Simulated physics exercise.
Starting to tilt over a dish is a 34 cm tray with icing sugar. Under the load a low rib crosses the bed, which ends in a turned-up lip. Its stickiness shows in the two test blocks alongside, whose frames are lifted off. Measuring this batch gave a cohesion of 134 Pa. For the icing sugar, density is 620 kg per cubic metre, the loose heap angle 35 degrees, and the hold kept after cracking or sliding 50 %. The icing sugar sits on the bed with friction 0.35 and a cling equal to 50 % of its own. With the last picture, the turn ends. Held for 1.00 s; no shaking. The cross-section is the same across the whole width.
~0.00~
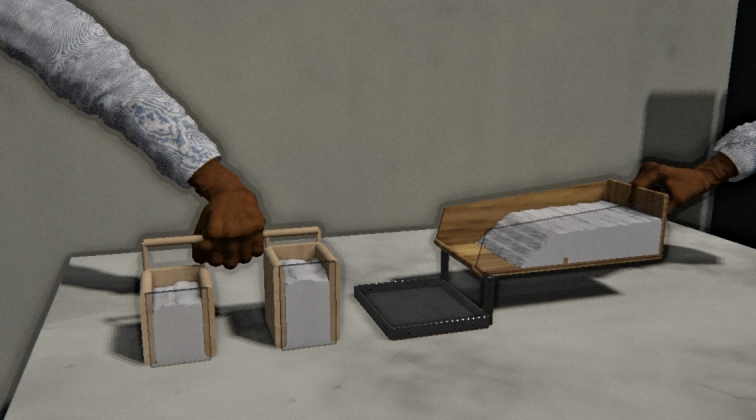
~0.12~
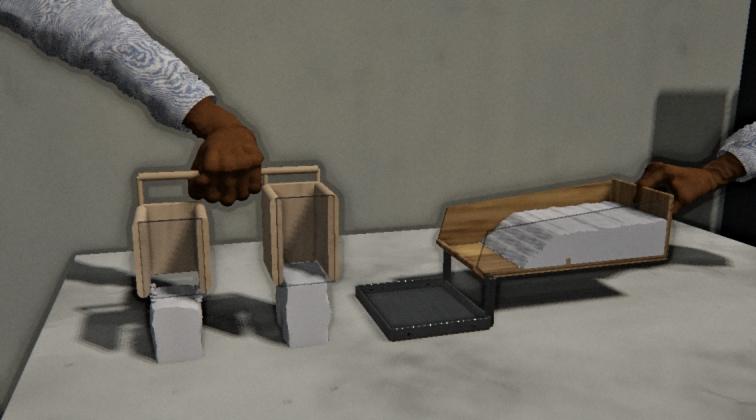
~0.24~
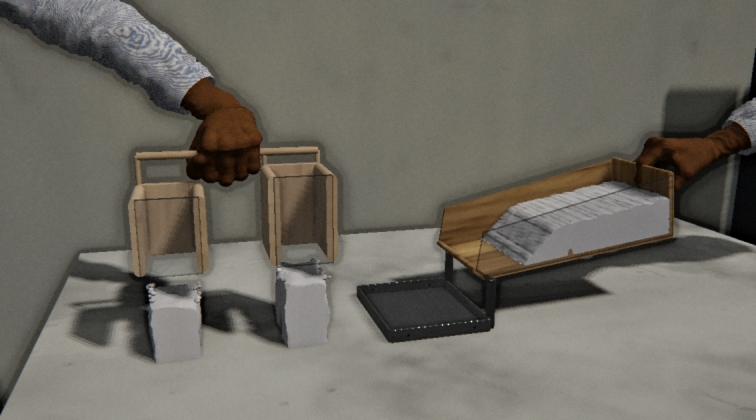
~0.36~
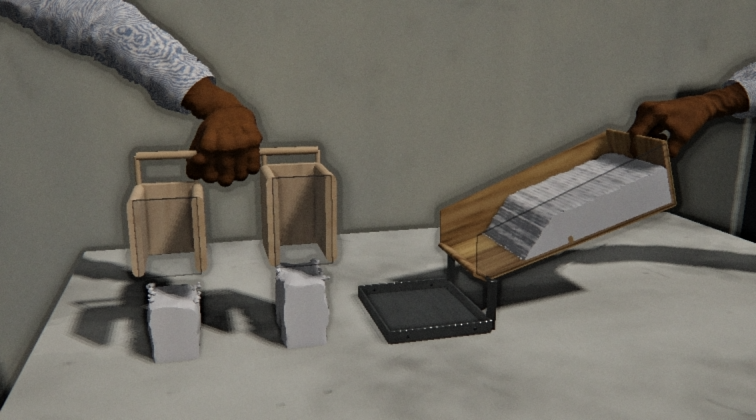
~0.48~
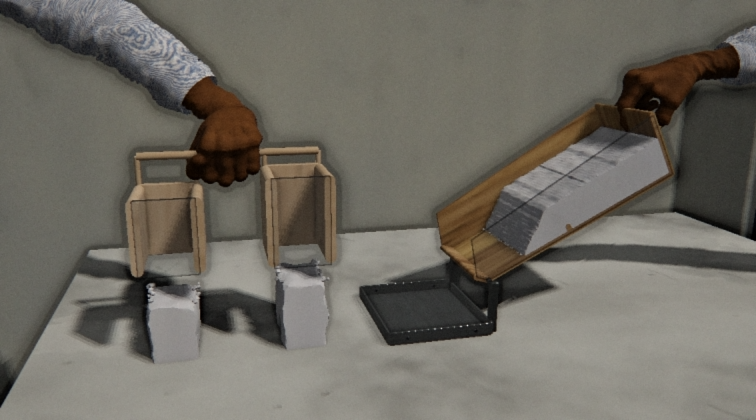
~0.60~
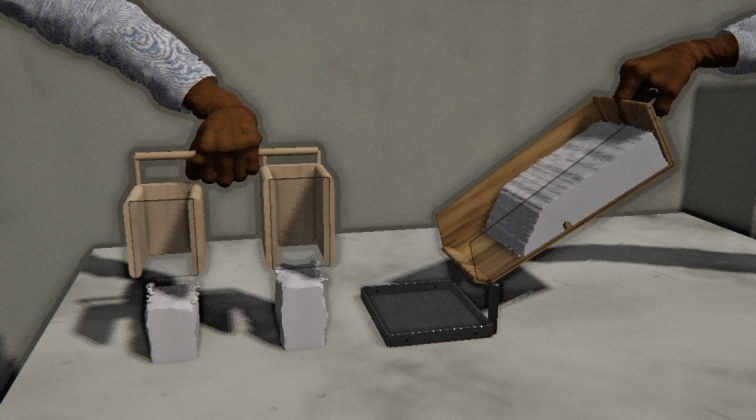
A brown hand in a pale patterned sleeve lifts two joined wooden boxes straight up off a pair of white powdery blocks, which stay standing at left with slightly crumbled tops. Then, at right, another hand raises the far end of a wooden tray of white powder, tilting it steeply toward a dark square dish. The fixed, slightly raised view shows a pale tabletop against a grey-green wall.
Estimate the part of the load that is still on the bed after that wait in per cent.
My estimate is 100 percent.
After 0.71 s, the tilt is 30 degrees and 100 % is on the bed.
After 0.83 s, the tilt is 30 degrees and 100 % is on the bed.
After 0.95 s, the tilt is 30 degrees and 100 % is on the bed.
After 1.07 s, the tilt is 30 degrees and 100 % is on the bed.
After 1.57 s, the tilt is 30 degrees and 100 % is on the bed.
